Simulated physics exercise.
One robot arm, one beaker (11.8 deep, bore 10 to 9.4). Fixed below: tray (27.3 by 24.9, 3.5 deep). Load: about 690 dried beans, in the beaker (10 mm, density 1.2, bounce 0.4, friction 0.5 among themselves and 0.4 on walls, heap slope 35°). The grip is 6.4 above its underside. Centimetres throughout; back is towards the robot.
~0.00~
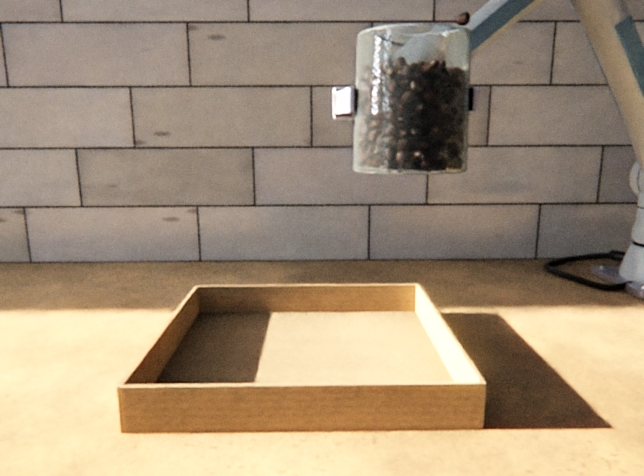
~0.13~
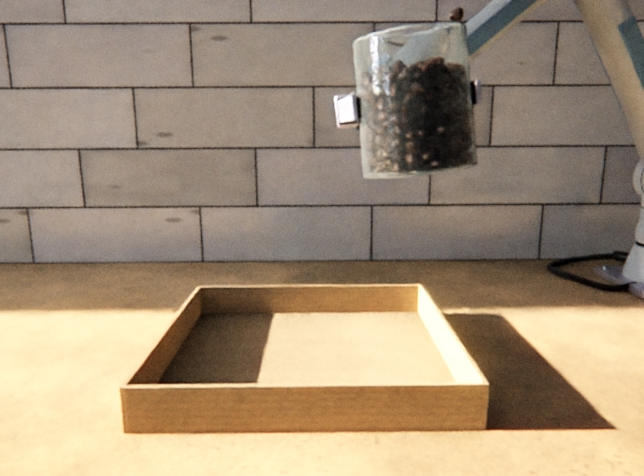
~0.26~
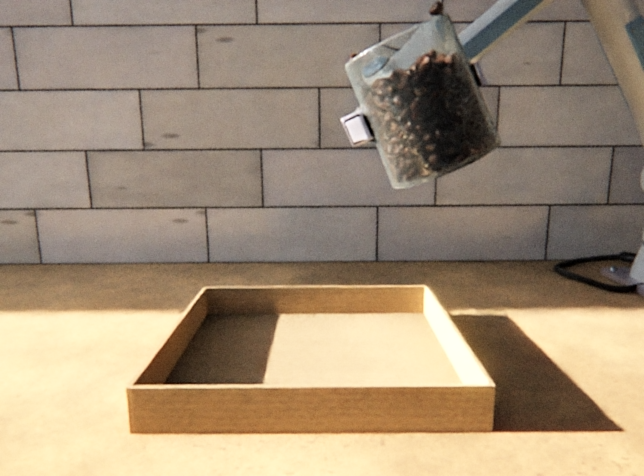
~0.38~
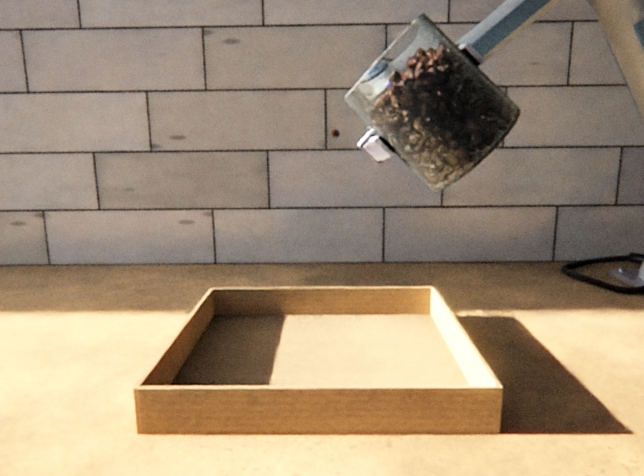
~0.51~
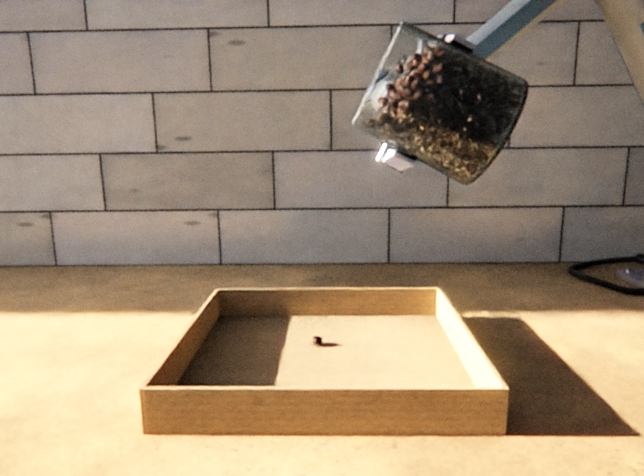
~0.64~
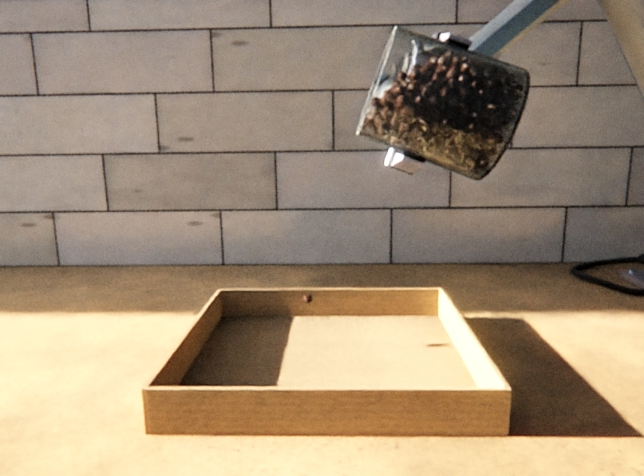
In this clip, a robot arm tilts a clear beaker of dark dried beans steadily toward the left above an empty wooden tray, and a single bean drops into the tray while the rest remain in the beaker.
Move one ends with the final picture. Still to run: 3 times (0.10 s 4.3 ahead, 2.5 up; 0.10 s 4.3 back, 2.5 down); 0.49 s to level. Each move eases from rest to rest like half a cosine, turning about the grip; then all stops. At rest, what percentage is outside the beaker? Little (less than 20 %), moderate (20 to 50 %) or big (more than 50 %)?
Share outside the beaker: Big (more than 50 %).
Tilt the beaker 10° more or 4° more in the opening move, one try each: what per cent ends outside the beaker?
About 85 and 80 per cent.
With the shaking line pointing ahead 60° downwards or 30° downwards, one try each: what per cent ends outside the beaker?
Some 20 and 30 per cent.
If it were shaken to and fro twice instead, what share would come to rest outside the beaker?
Then about 65 per cent.
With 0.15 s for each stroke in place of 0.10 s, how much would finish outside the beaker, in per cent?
In that case some 45 per cent.
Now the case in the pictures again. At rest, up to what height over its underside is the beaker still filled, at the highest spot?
About 7.5 cm.
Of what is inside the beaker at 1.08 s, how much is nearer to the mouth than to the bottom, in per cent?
Some 60 per cent.
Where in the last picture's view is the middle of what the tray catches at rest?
At about (259, 354).
By 1.08 s, tilted 70° forward, highest piece 27 above the table; 267 in the tray, 265 in the beaker, 30 on the table or floor, 132 in flight or on a rim.
By 1.51 s, tilted 29° forward, highest piece 27 above the table; 441 in the tray, 199 in the beaker, 54 on the table or floor.
By 1.93 s, level, highest piece 27 above the table; 441 in the tray, 199 in the beaker, 54 on the table or floor.
By 2.98 s, level, highest piece 27 above the table; 441 in the tray, 199 in the beaker, 54 on the table or floor.
Final count, 441 in the tray, 199 in the beaker, 54 on the table or floor. That is 71 % outside the beaker.
